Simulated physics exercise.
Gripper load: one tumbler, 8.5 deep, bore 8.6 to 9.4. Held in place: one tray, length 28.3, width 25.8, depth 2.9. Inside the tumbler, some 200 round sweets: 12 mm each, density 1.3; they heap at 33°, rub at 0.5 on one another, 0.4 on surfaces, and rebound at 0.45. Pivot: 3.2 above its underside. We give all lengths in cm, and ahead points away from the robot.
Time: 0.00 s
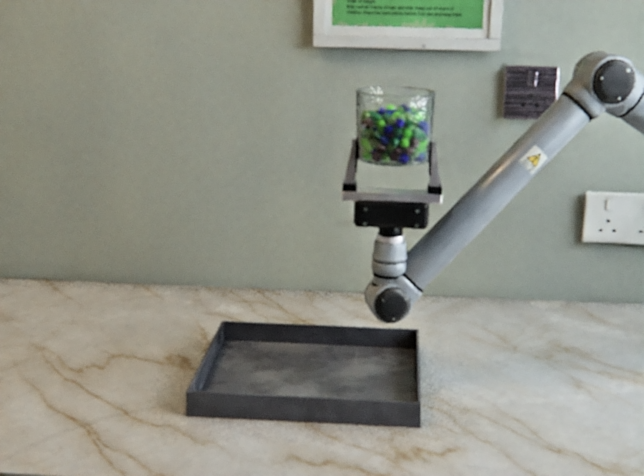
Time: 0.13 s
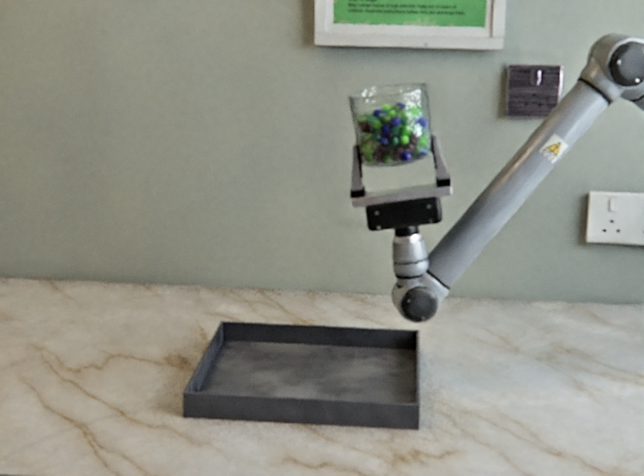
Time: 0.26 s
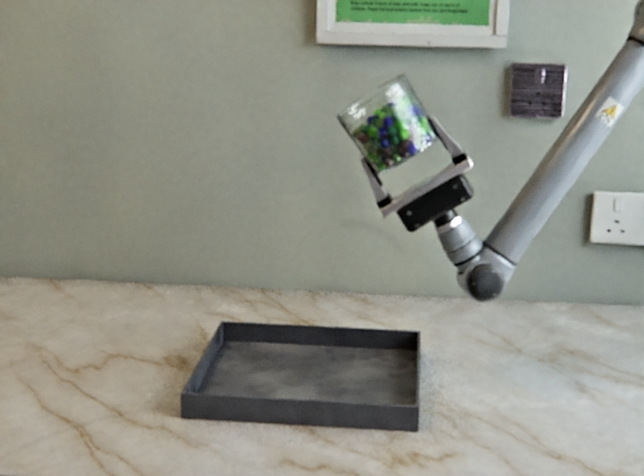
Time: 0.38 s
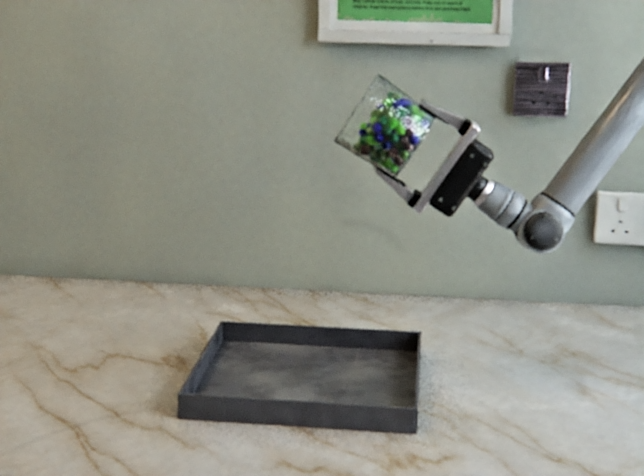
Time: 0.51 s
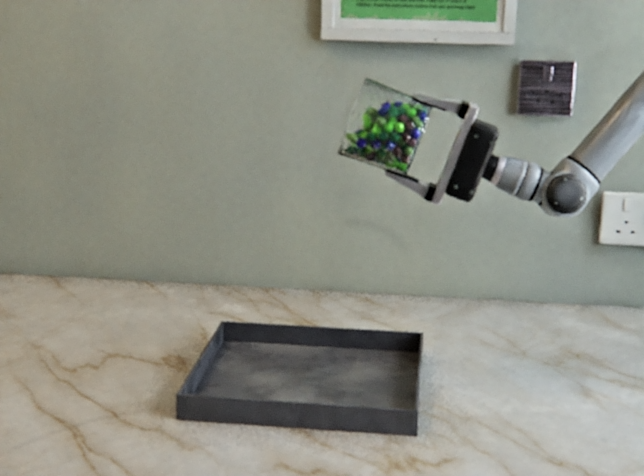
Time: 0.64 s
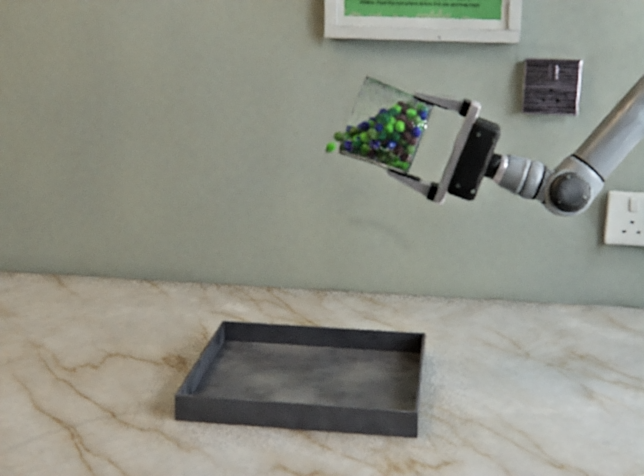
We see a robotic arm holding a clear tumbler of small green, blue and dark balls above a grey tray, tilting it steadily leftward until it leans well over, the balls shifting toward the rim and one reaching past it.
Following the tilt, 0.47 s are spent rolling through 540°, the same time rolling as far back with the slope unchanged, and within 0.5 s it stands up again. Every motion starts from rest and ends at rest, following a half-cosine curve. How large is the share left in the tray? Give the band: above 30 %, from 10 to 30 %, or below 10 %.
It is from 10 to 30 %.
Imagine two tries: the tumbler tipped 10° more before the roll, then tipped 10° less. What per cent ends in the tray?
The first try gives around 40 percent, the second around 5 percent.
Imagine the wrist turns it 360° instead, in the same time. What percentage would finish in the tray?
Estimate: Near 10 %.
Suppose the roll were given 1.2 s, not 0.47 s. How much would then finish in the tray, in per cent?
Around 35 %.
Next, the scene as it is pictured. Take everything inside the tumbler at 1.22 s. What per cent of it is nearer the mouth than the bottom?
I'd say about 40 %, give or take.
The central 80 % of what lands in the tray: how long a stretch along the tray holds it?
I'd put it at around 12 cm.
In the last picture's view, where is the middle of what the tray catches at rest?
The middle lies at roughly (273, 380).
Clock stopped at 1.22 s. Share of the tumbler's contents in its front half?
Viewer-side fraction of pieces: Approx. 40 %.
By 1.22 s, tipped 72°, highest piece 37 above the table; 175 in the tumbler, 14 in the tray, 2 on the table or floor, 8 in flight or on a rim.
By 1.79 s, tipped 45°, highest piece 36 above the table; 157 in the tumbler, 30 in the tray, 8 on the table or floor, 4 in flight or on a rim.
By 2.28 s, upright, highest piece 39 above the table; 157 in the tumbler, 29 in the tray, 13 on the table or floor.
By 2.98 s, upright, highest piece 38 above the table; 157 in the tumbler, 29 in the tray, 13 on the table or floor.
Final count, 157 in the tumbler, 29 in the tray, 13 on the table or floor. That is 15 % in the tray.
